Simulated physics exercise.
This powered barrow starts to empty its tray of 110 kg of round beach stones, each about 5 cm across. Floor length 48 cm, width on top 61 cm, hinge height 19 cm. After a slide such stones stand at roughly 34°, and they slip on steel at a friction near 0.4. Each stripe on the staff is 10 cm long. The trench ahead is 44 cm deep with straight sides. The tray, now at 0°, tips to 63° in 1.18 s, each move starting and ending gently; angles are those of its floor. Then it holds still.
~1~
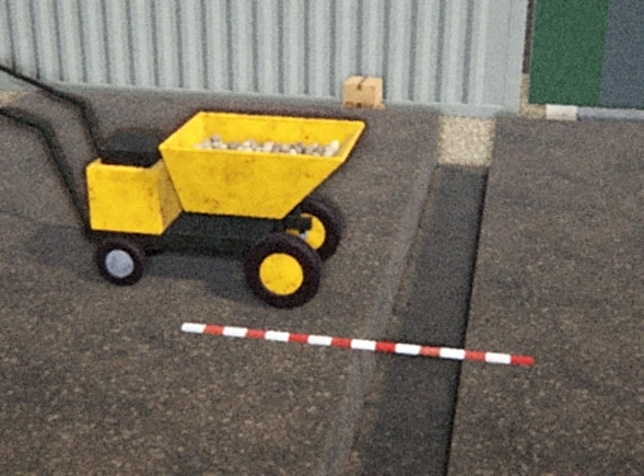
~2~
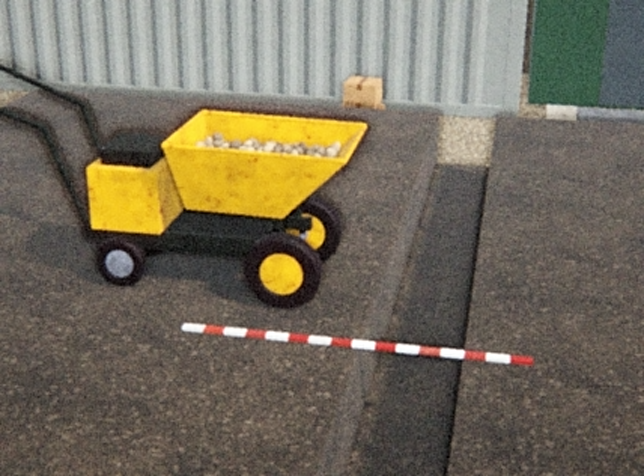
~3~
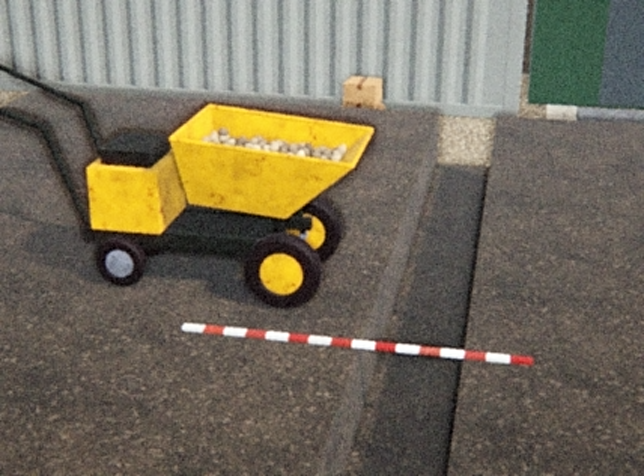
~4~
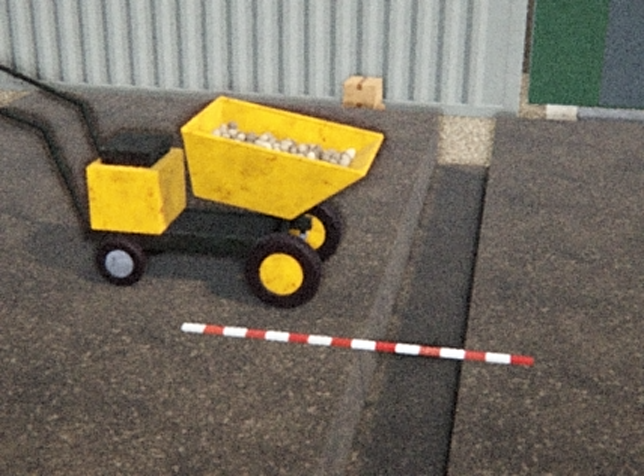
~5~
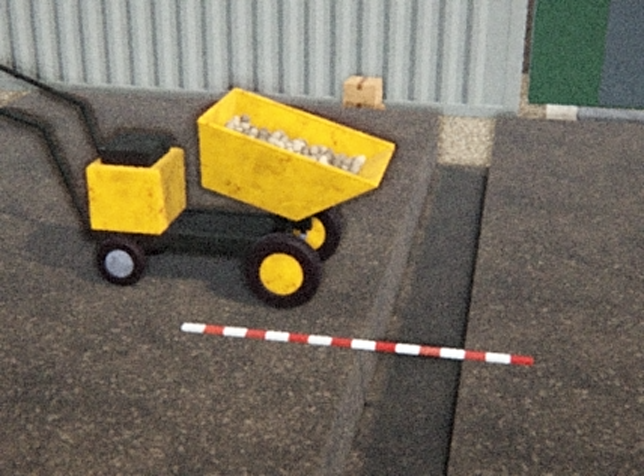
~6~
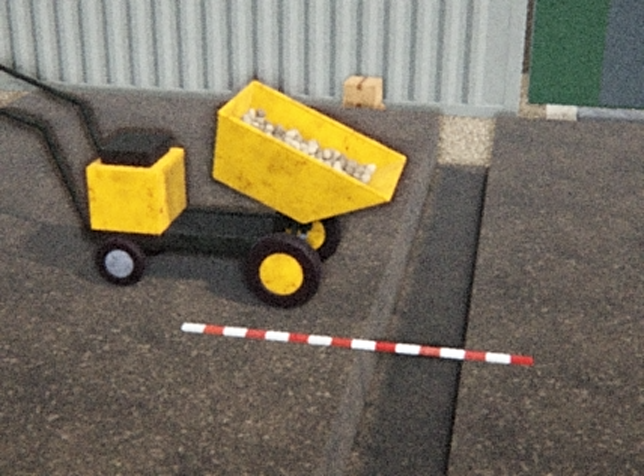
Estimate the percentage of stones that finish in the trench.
Roughly 71 per cent ends in the trench.
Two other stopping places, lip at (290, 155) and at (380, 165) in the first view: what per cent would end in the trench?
About 100 and 30 per cent.
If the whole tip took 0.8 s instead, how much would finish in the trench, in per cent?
It would be near 60 per cent.
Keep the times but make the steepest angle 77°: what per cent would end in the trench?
In that case some 90 per cent.
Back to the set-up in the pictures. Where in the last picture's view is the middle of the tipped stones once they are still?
Near (450, 363).
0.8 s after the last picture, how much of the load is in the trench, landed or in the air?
About 25 per cent by then.
Then, 0.4 s after the last picture the floor is at 53°, 100 % in the tray; the foremost stones are at (412, 233).
Then, 0.8 s after the last picture the floor is at 63°, 66 % in the tray, 26 % in the trench, 7 % past the trench; the foremost stones are at (499, 301).
Then, 1.1 s after the last picture the floor is at 63°, 29 % in the tray, 44 % in the trench, 28 % past the trench; the foremost stones are at (598, 310).
Then, 3.1 s after the last picture the floor is at 63°, 0 % in the tray, 71 % in the trench, 29 % past the trench; the foremost stones are past the picture's edge.
